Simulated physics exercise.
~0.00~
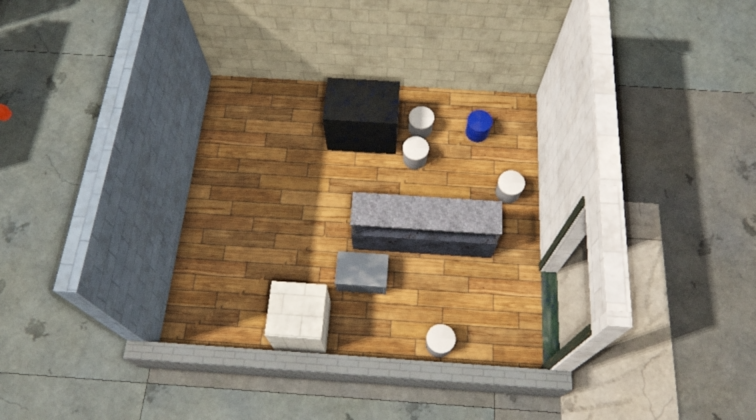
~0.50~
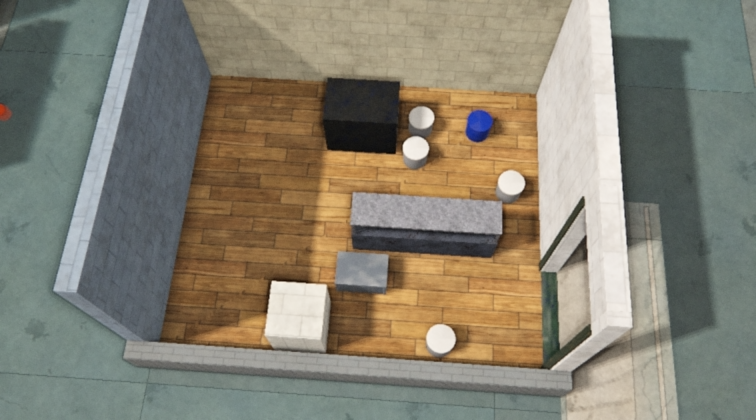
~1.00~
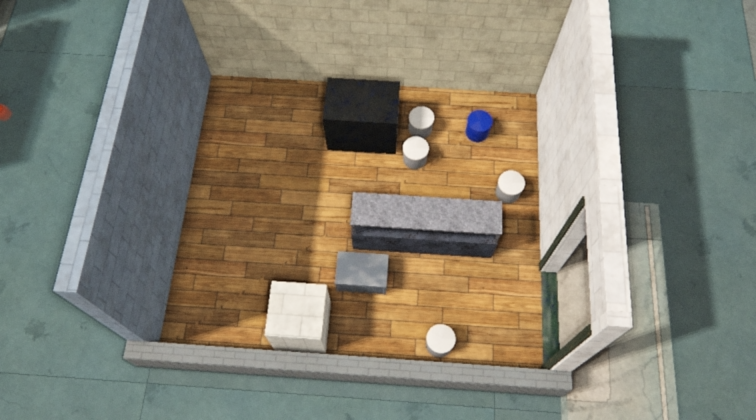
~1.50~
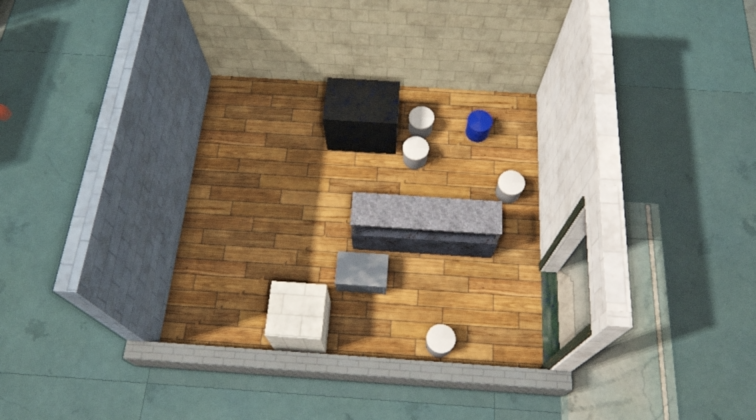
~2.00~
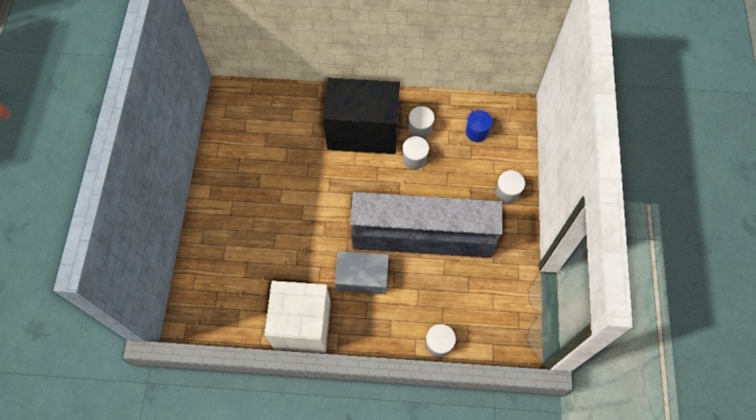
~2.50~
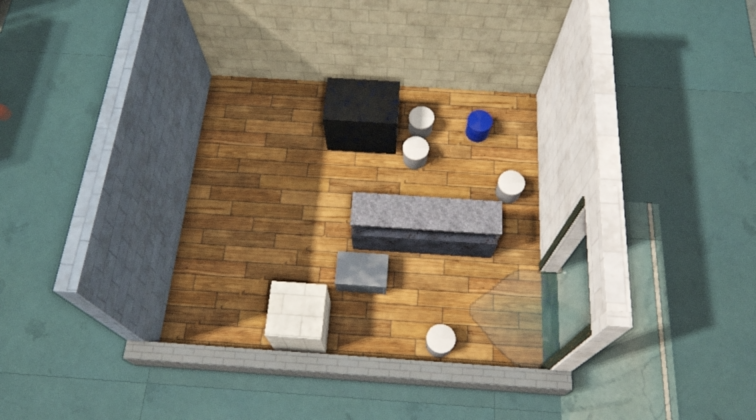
A small corner store with a plank floor, its roof open, is seen from high above, with grey paving around its walls. A long grey counter stands right of centre, with a black block behind it, a low grey block and a white block in front, white-topped cylinders scattered about and a blue pail at back right. The camera and objects stay still while greenish water covers the paving, then a thin, clear sheet slips through the right-hand doorway onto the floorboards.
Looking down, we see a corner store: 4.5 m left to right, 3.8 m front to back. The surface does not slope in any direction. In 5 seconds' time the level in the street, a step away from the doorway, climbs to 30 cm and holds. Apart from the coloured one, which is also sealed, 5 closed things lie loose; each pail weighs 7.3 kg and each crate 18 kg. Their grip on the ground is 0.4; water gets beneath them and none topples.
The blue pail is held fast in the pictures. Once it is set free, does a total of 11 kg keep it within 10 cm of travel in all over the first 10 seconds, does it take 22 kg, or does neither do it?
11 kg does it.
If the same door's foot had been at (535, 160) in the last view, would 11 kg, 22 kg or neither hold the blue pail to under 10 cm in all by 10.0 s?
Then no mass works.
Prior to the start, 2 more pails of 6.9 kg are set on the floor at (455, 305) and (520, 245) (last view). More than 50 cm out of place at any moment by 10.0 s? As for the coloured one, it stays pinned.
The first is further, the second not as far.
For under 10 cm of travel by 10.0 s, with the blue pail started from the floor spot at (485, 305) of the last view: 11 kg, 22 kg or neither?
It turns out that no load succeeds.
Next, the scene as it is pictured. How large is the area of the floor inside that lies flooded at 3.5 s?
Close to 2.5 m2, I'd say.
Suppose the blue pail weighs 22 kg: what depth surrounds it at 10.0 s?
Something like 6 centimetres.
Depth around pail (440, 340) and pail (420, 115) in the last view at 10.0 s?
About 18 and 4 cm.
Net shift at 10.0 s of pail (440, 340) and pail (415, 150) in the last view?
In turn: 450 cm, 0 cm.
After 3.5 s the blue pail would be 0 cm from its start with 11 kg and 0 cm from its start with 22 kg; 0 cm of water round it then.
After 4.5 s the blue pail would be 0 cm from its start with 11 kg and 0 cm from its start with 22 kg; 0 cm of water round it then.
After 7.0 s the blue pail would be 0 cm from its start with 11 kg and 0 cm from its start with 22 kg; 1 cm of water round it then.
After 10.0 s the blue pail would be 0 cm from its start with 11 kg and 0 cm from its start with 22 kg; 6 cm of water round it then.
